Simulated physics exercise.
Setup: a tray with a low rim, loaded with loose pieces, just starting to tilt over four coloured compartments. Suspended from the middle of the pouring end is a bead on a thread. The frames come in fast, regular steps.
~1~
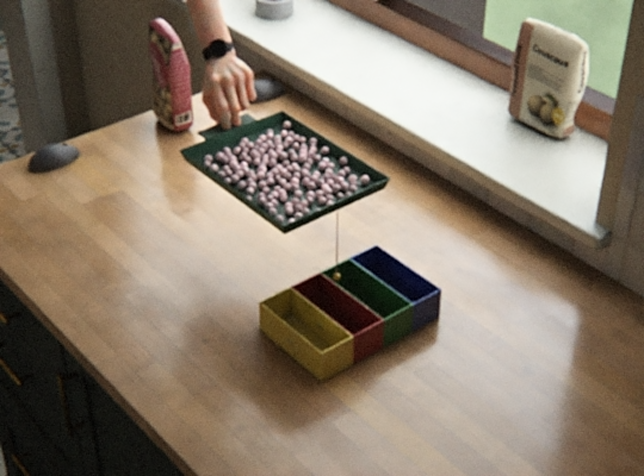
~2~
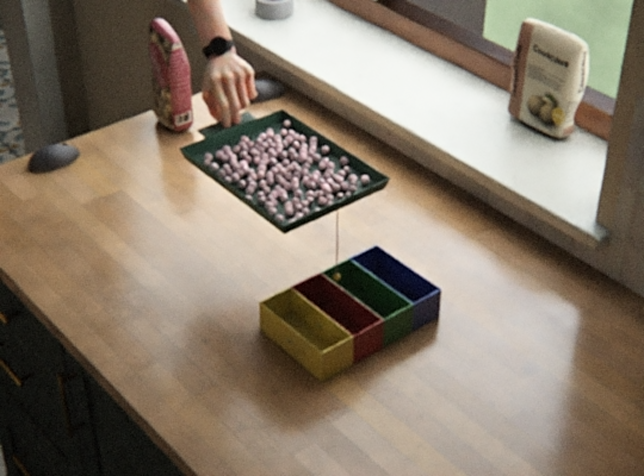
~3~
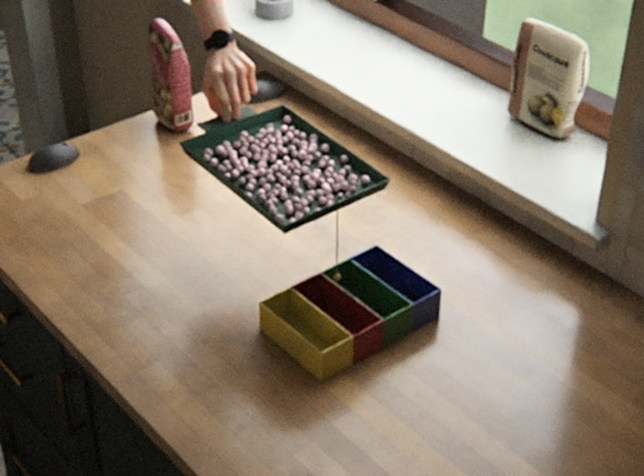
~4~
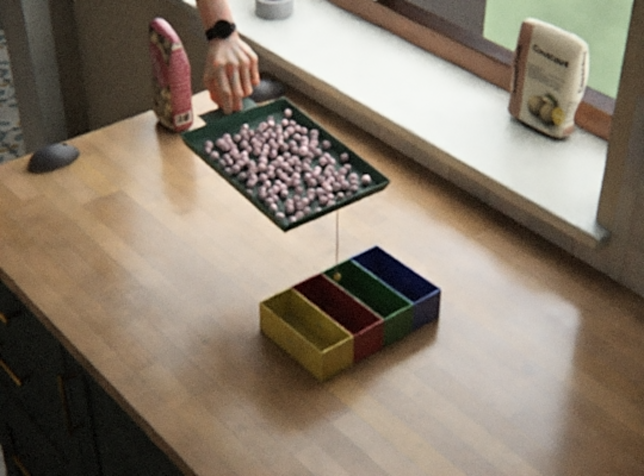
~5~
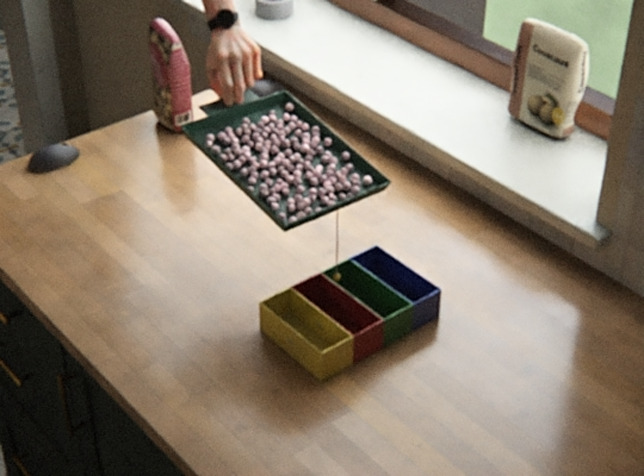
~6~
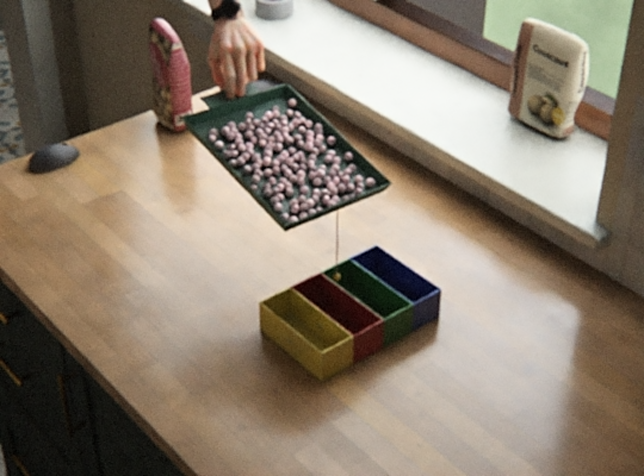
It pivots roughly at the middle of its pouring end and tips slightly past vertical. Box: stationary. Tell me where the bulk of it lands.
The bulk lands in the blue cell.
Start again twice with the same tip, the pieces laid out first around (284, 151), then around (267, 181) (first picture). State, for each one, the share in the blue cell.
In order, 50 per cent then 40 per cent.
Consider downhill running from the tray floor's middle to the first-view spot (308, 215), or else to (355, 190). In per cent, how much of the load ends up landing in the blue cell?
About 0 % and about 60 %.
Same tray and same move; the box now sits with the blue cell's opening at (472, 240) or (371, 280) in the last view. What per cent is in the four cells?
You'd see roughly 60 per cent first and roughly 60 per cent second.
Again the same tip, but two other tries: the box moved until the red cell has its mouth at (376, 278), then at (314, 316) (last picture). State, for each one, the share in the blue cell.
Approximately 0 percent, followed by approximately 40 percent.
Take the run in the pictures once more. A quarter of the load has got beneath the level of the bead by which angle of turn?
At about 70°.
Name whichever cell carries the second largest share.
The green one.
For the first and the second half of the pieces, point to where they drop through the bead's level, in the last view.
(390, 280), then (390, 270).
Soon after the last picture, tray tipped steeply; most on the tray; a small part in the blue cell; a small part in the green cell; a stray few in the red cell; a small part falling or outside the box.
A little later, tray tipped right over; about half in the blue cell; about a quarter in the green cell; a small part in the red cell; a stray few in the yellow cell; a small part falling or outside the box.
Later still, tray tipped past a quarter turn; about half in the blue cell; about a quarter in the green cell; a small part in the red cell; a stray few in the yellow cell; a small part falling or outside the box.
At rest, tray tipped past a quarter turn; about half in the blue cell; about a quarter in the green cell; a small part in the red cell; a stray few in the yellow cell; a small part outside the box.
